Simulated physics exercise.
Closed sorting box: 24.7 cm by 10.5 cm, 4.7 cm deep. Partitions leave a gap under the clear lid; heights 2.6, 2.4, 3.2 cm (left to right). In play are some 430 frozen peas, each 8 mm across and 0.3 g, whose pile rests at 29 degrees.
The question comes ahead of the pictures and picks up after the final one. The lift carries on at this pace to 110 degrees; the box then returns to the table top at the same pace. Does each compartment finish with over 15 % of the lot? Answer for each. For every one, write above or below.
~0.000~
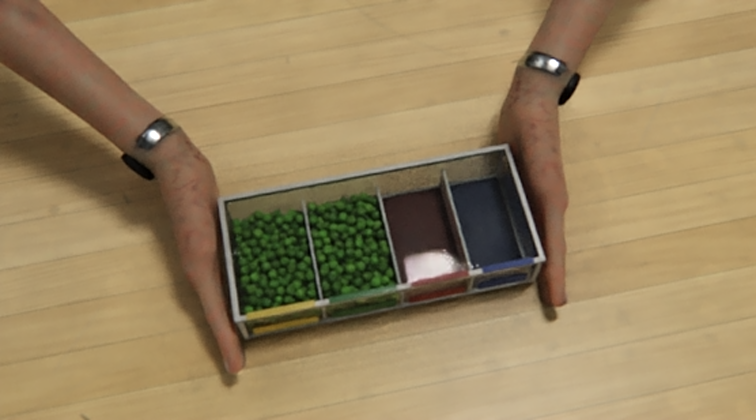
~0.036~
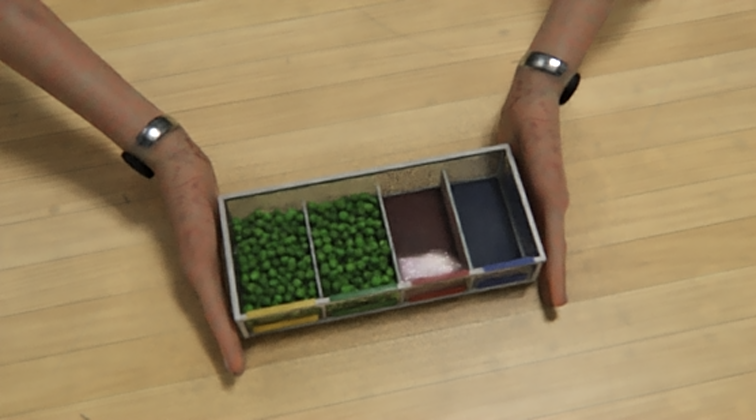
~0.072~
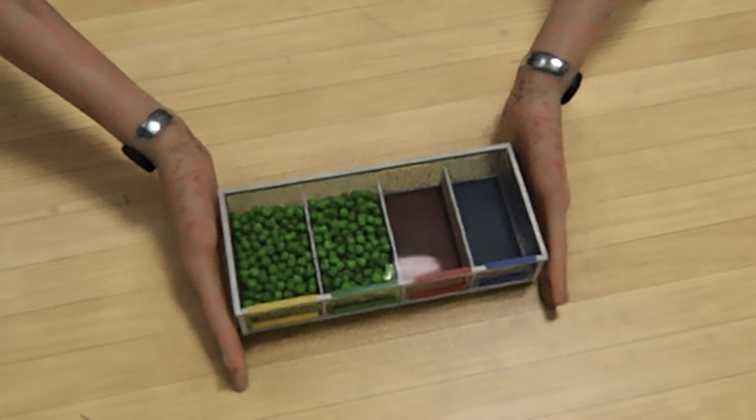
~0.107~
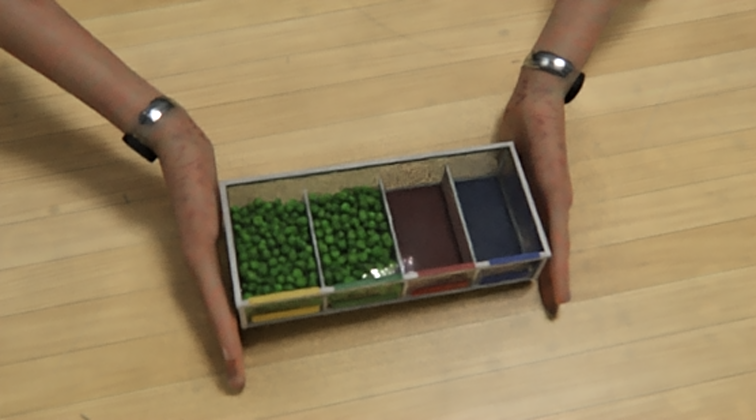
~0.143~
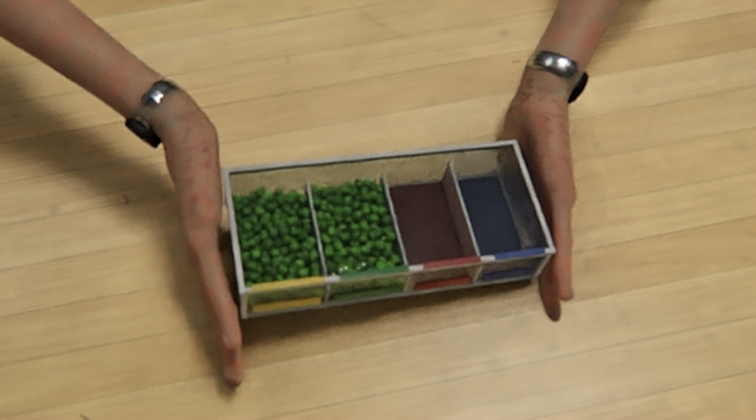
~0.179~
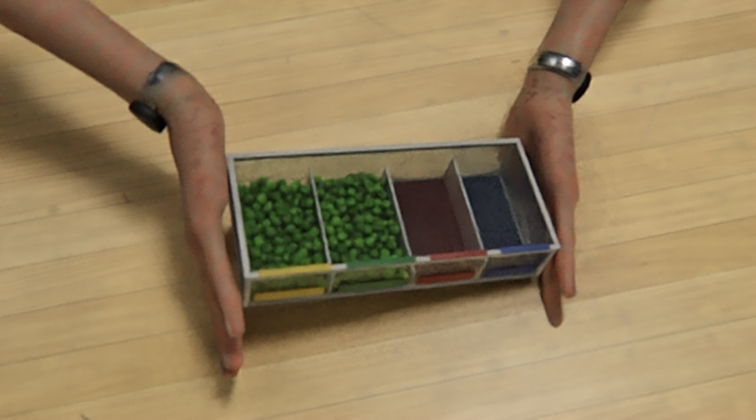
Red above, blue above, green above, yellow below.
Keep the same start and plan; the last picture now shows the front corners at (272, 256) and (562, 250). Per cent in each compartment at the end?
Per cent at the end: Red 30; blue 45; green 15; yellow 10.
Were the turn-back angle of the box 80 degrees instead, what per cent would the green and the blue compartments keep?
You'd see green with 30 % and blue with 15 %.
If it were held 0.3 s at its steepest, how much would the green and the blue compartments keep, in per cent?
Green 20; blue 35.
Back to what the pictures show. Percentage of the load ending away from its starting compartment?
It works out to about 80 per cent.
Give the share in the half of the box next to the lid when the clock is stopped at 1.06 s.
Roughly 70 per cent.
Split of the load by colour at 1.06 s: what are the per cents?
The split is red at 20, blue at 15, green at 40 and yellow at 25 per cent.
Then, at 1.06 s, tilt 110 degrees; red 20 %, blue 15 %, green 40 %, yellow 25 %.
After 1.64 s, tilt 50 degrees; red 30 %, blue 30 %, green 25 %, yellow 10 %.
After 2.28 s, tilt 0 degrees; red 35 %, blue 30 %, green 25 %, yellow 10 %.
At rest (3.1 s), red 35 %, blue 30 %, green 25 %, yellow 10 %.
